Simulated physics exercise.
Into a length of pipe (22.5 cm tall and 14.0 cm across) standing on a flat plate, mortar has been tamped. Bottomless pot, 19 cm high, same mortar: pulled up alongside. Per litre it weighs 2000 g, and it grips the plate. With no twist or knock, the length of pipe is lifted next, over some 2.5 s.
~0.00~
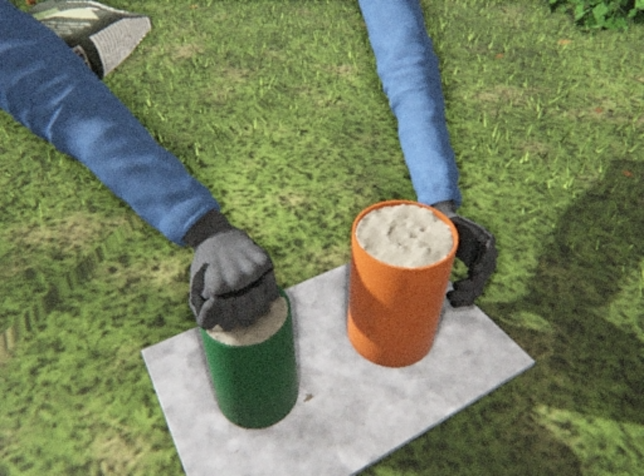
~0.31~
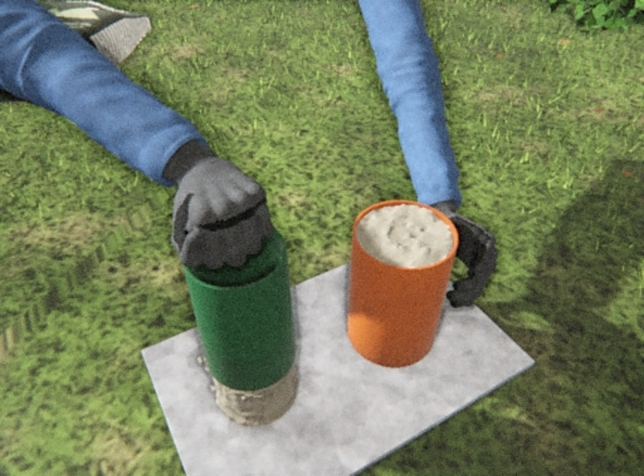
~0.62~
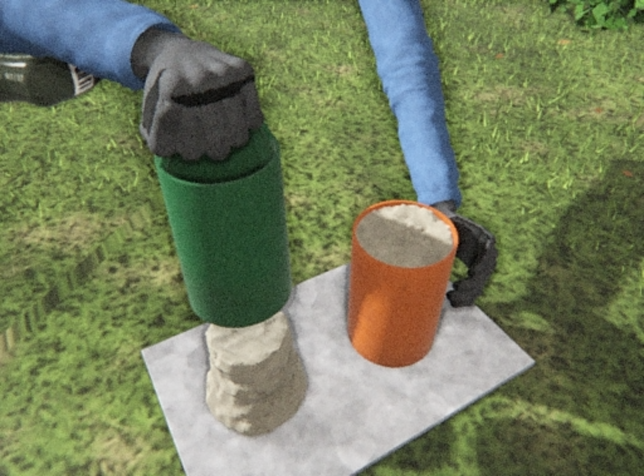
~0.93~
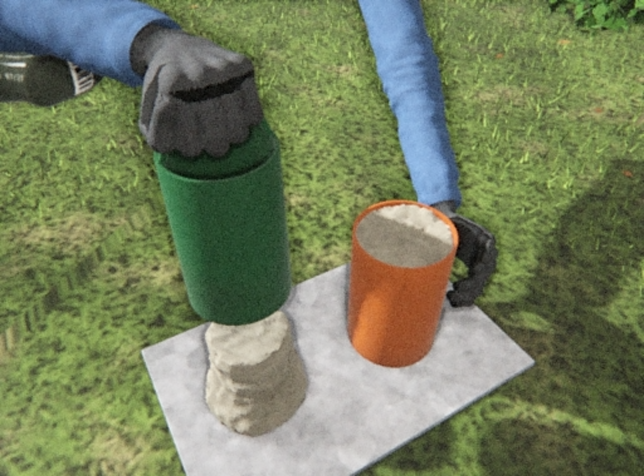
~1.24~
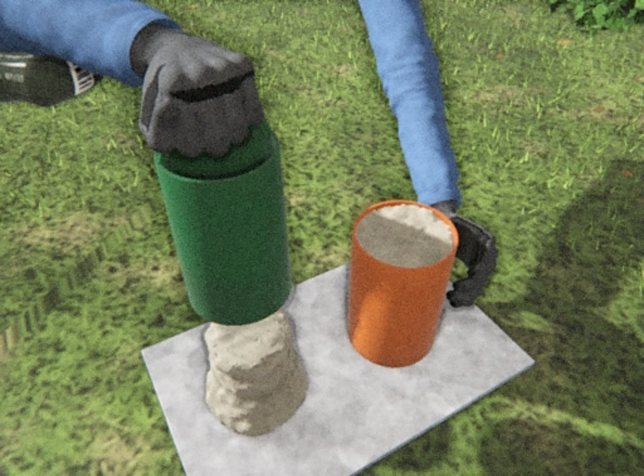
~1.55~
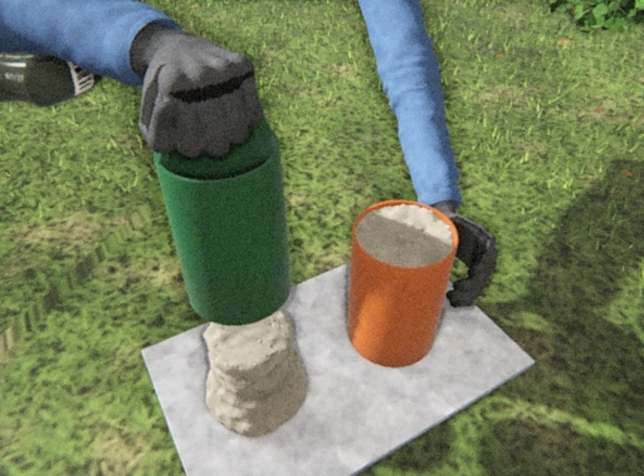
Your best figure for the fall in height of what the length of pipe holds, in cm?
About 5 centimetres.
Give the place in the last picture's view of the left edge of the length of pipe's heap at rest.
I'd point to somewhere near (334, 328).
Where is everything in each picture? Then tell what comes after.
Middle of the pot's mouth at (245, 311), still down; middle of the length of pipe's top at (405, 234), not yet moved, in the first picture.
Middle of the pot's mouth at (235, 253), raised 10 cm; middle of the length of pipe's top at (405, 234), not yet moved, in the second picture.
Middle of the pot's mouth at (219, 152), raised 24 cm; the pot's heap 16 cm high and 15 cm wide, top at (248, 330); middle of the length of pipe's top at (405, 234), not yet moved, in the third picture.
Middle of the pot's mouth at (218, 149), raised 24 cm; the pot's heap 16 cm high and 15 cm wide, top at (248, 330); middle of the length of pipe's top at (405, 234), not yet moved, in the fourth picture.
Middle of the pot's mouth at (218, 149), raised 24 cm; the pot's heap 16 cm high and 15 cm wide, top at (248, 331); middle of the length of pipe's top at (405, 234), not yet moved, in the fifth picture.
Middle of the pot's mouth at (218, 149), raised 24 cm; the pot's heap 16 cm high and 15 cm wide, top at (248, 331); middle of the length of pipe's top at (405, 234), not yet moved, in the sixth picture.
After 2.2 s, the length of pipe is up 5.7 cm; the mortar has come down 0.0 cm to 22 cm and is 14 cm wide.
After 2.8 s, the length of pipe is up 14 cm; the mortar has come down 2.1 cm to 20 cm and is 16 cm wide.
After 3.4 s, the length of pipe is up 23 cm; the mortar has come down 5.0 cm to 17 cm and is 19 cm wide.
After 4.2 s, the length of pipe is clear; the mortar has come down 5.2 cm to 17 cm and is 19 cm wide.
After 5.0 s, at rest, the length of pipe is clear; the mortar has come down 5.3 cm to 17 cm and is 20 cm wide.
